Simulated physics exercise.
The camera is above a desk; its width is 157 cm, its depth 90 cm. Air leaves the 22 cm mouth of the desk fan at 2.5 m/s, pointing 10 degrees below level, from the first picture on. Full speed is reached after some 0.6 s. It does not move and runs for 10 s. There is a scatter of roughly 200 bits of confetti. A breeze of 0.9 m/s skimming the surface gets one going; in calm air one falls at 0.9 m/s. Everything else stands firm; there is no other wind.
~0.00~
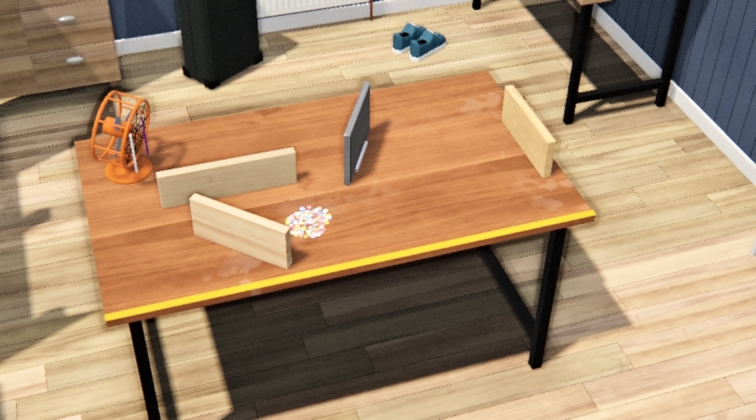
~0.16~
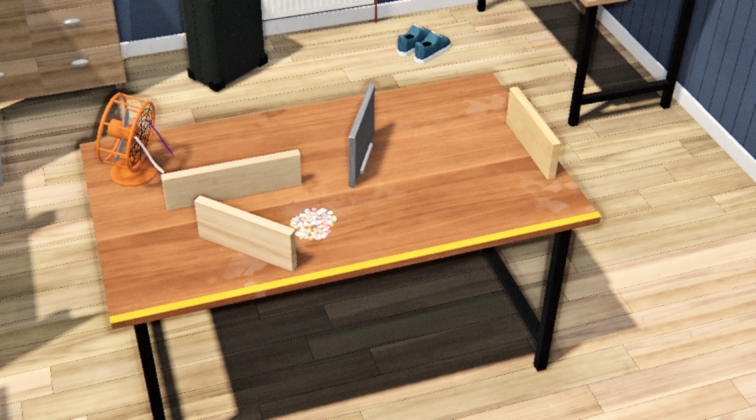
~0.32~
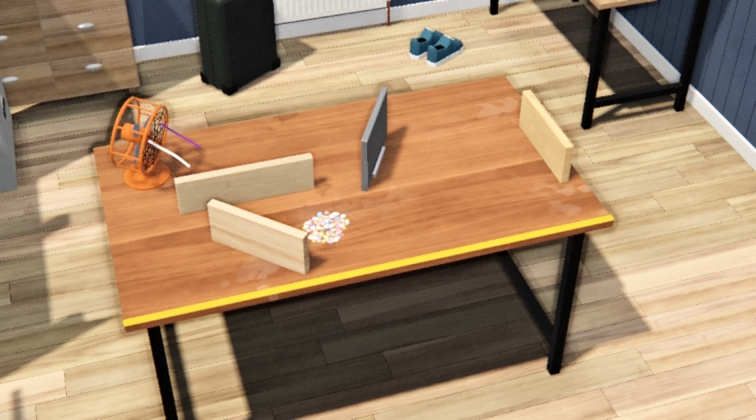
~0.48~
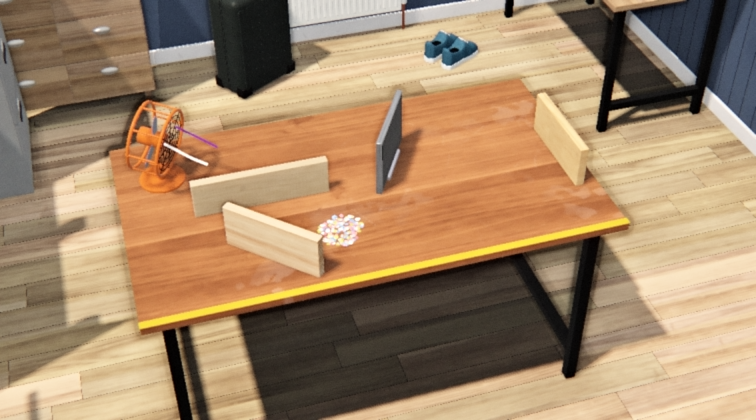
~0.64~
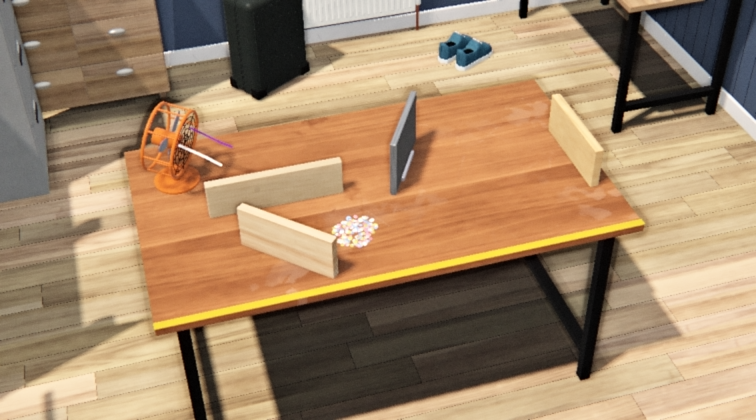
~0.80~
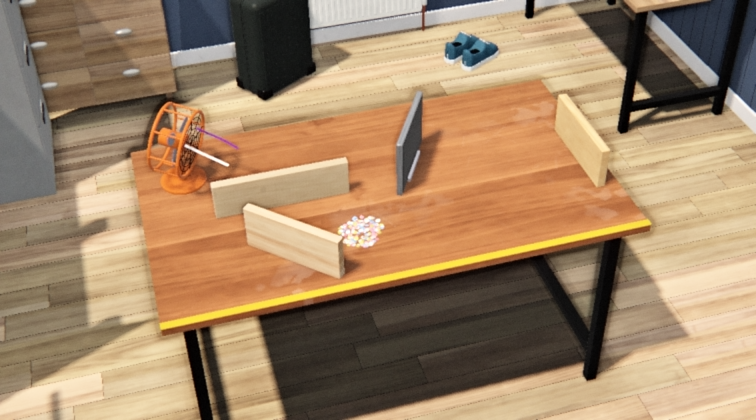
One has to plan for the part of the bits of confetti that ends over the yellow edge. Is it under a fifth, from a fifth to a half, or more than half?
The share over the yellow edge is less than a fifth.
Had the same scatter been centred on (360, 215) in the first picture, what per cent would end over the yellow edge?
Then about 90 %.
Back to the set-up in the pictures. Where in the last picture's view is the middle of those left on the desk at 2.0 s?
At about (342, 264).
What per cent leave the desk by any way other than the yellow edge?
Near 0 %.
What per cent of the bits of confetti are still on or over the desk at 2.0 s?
About 100 %.
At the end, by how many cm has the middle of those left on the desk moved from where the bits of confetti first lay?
About 15 cm.
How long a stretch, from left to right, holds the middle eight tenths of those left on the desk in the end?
About 10 cm.
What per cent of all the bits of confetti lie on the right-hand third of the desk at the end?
About 0 %.
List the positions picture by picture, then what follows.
In the first frame, the middle of the bits of confetti is near (308, 222), none has stirred yet and the mouth of the desk fan is at (121, 130).
In the second frame, the middle of the bits of confetti is near (313, 223), none has stirred yet and the yellow edge is centred on (371, 267).
In the third frame, the middle of the bits of confetti is near (326, 226), none has stirred yet, the top of a board is at (257, 218) and the top of a board is at (244, 168).
In the fourth frame, the middle of the bits of confetti is near (340, 229) and none has stirred yet.
In the fifth frame, the middle of the bits of confetti is near (355, 230) and none has stirred yet.
In the sixth frame, the middle of the bits of confetti is near (361, 231) and none has stirred yet.
After 2.0 s, 38 % are on the move or not yet settled, 2 % are over the yellow edge; the middle of those still in play is near (342, 264).
After 3.2 s, 32 % are on the move or not yet settled, 2 % are over the yellow edge; the middle of those still in play is near (342, 264).
After 5.5 s, 30 % are on the move or not yet settled, 2 % are over the yellow edge; the middle of those still in play is near (342, 264).
After 10.0 s, at the end, 3 % are over the yellow edge; the middle of those still in play is near (342, 264).
